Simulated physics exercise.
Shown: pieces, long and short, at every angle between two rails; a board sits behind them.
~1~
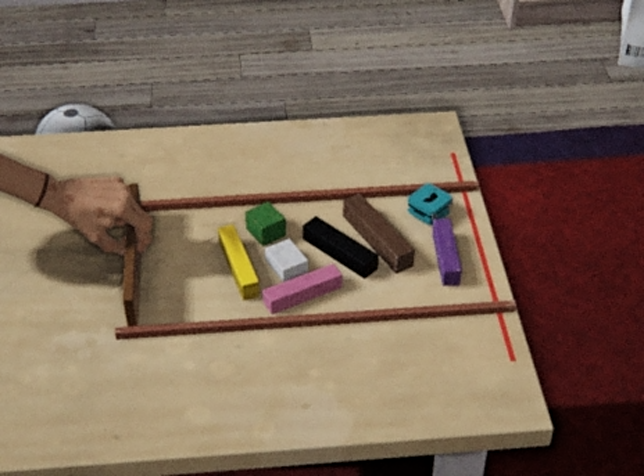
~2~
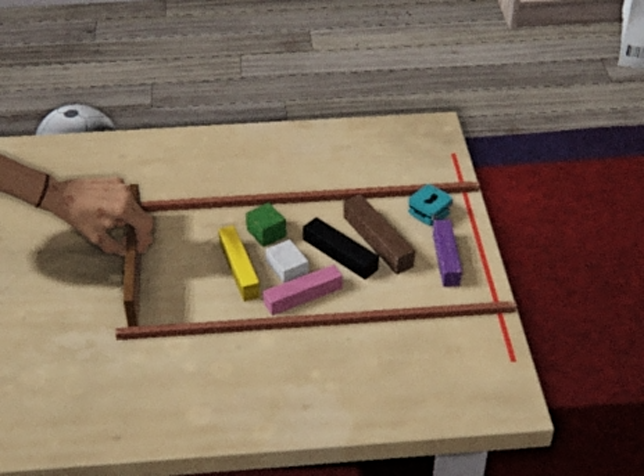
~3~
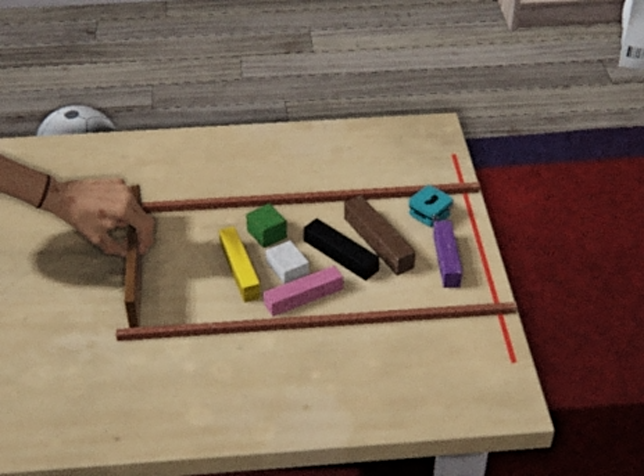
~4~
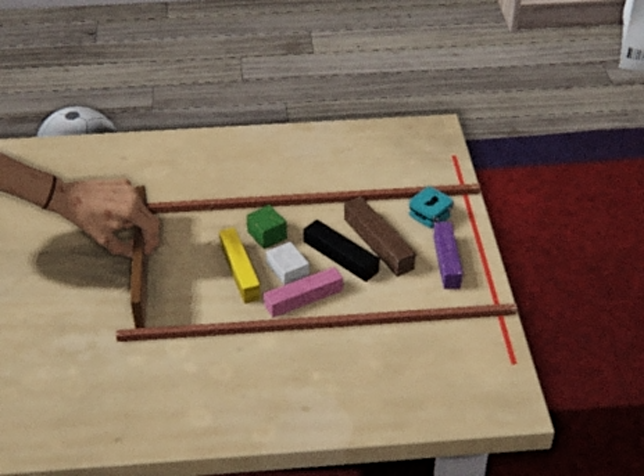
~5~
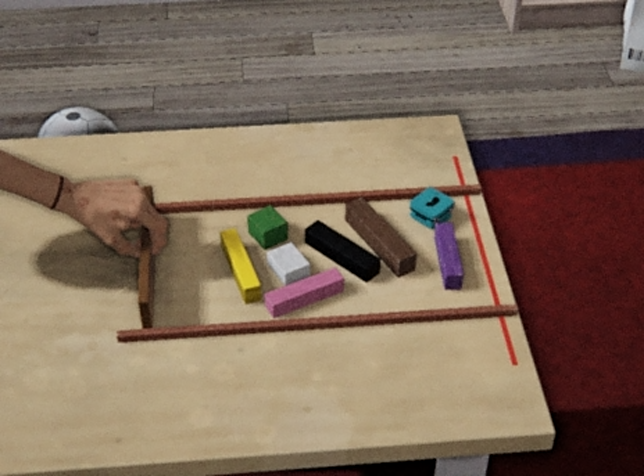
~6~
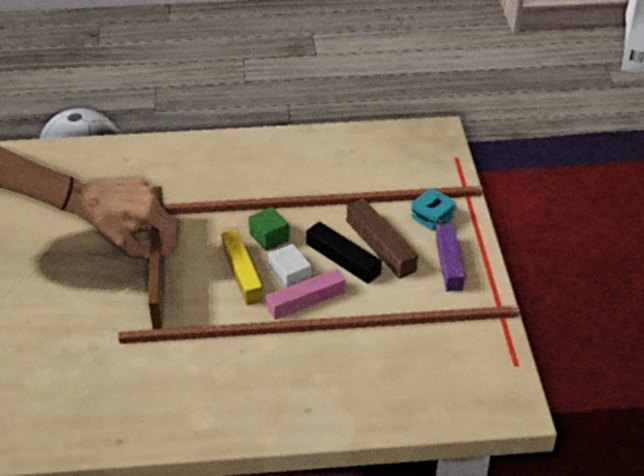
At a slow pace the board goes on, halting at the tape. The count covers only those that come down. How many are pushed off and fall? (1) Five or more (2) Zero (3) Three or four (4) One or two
(1) Five or more.
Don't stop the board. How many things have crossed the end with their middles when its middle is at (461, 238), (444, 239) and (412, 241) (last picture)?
Respectively 4, 3 and 0.
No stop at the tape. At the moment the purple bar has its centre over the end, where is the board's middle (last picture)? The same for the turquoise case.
Roughly (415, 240); for the second one, roughly (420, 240).
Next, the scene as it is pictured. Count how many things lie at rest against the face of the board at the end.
I count 2 of them.
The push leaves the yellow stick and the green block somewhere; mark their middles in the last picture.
Reading them off: First (494, 251); then (487, 199).
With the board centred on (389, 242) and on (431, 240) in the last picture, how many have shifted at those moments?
First position 8; second position 8.
Soon after, none off yet; purple bar at rest near (450, 257); turquoise case at rest near (433, 211); brown bar at rest near (381, 238).
Then, none off yet; purple bar moved a little near (483, 259); turquoise case moved a little near (446, 207); brown bar moved about its own width near (438, 227).
At rest, the number that fall off is five or more; fallen, white block, pink bar, black stick, brown bar, turquoise case and purple bar.
